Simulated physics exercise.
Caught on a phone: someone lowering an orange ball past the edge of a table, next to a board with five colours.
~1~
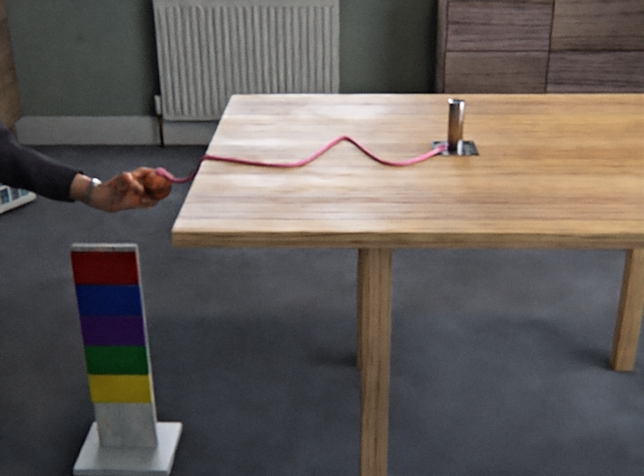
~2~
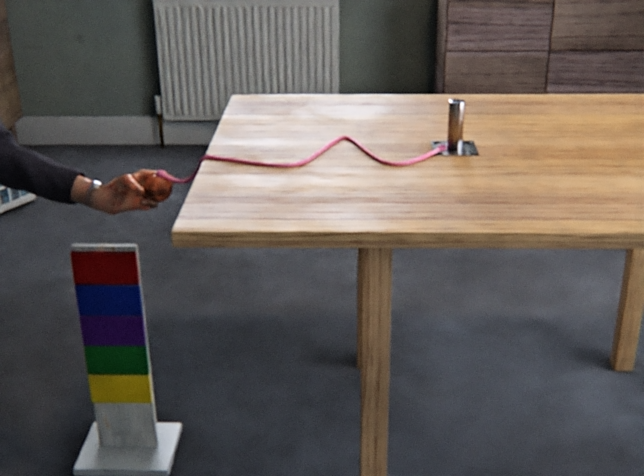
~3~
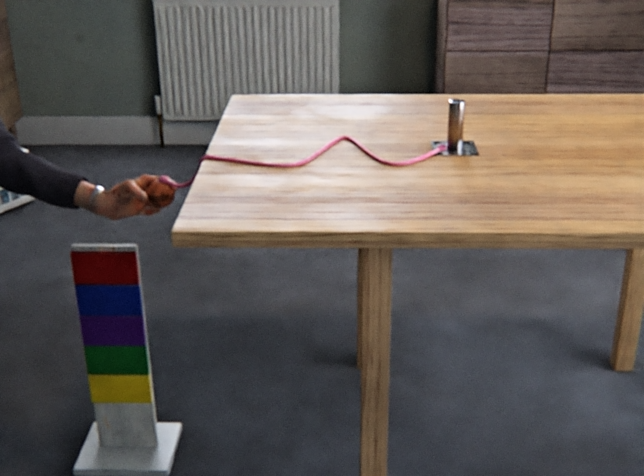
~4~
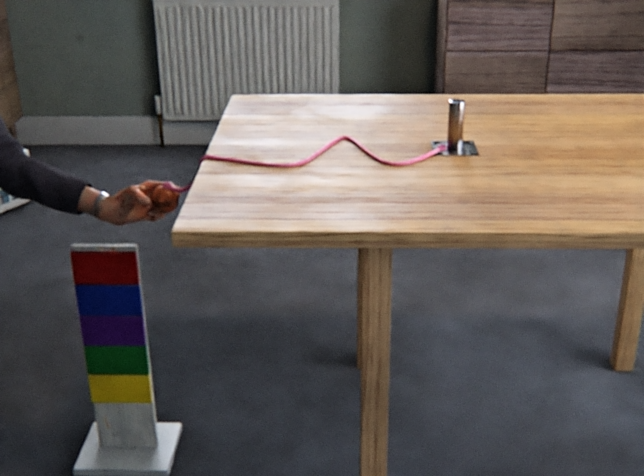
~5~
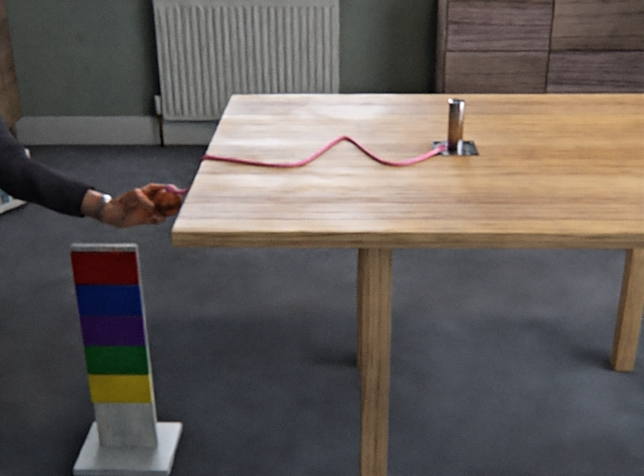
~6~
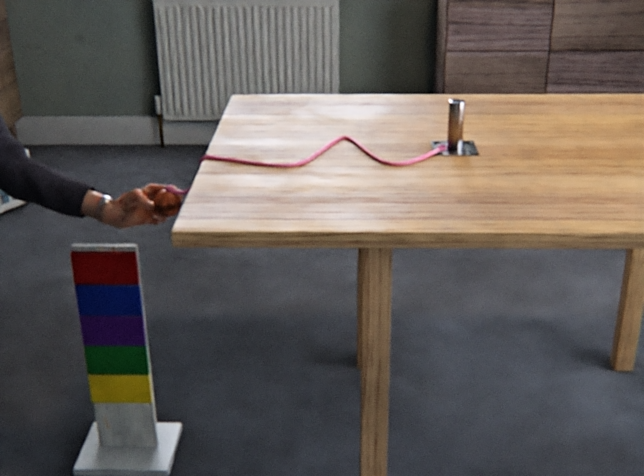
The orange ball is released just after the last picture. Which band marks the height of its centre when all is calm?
Its centre hangs level with the purple band.
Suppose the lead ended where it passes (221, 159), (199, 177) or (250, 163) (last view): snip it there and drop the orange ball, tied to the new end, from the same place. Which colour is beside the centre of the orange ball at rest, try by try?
Try by try: Red; blue; no band.
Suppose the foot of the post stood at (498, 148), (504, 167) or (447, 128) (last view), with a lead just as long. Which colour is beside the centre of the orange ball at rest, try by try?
Try by try: Blue; blue; purple.
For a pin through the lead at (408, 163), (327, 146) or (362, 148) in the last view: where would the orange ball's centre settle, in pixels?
In that order: (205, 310), (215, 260) and (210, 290).
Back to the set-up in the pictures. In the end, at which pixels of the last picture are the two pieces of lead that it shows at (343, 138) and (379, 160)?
They go to (273, 151) and to (353, 150).
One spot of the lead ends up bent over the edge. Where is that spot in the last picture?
Near (312, 158).
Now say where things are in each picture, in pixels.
The first frame shows orange ball (157, 186); red (104, 269); blue (109, 301); purple (112, 331); green (116, 361); yellow (120, 389).
The second frame shows orange ball (158, 188); lead through (420, 159) (368, 153) (333, 143) (296, 164) (220, 159).
The third frame shows orange ball (161, 193).
The fourth frame shows orange ball (165, 199); lead through (420, 159) (368, 153) (333, 143) (296, 164) (220, 159).
The fifth frame shows orange ball (167, 203).
The sixth frame shows orange ball (167, 203); lead through (420, 159) (368, 153) (333, 143) (296, 164) (220, 159).
A little later, ball near (218, 317); level with purple.
Next, ball near (212, 328); level with purple.
When it is over, ball near (212, 329); level with purple. Its middle rests at the purple band.
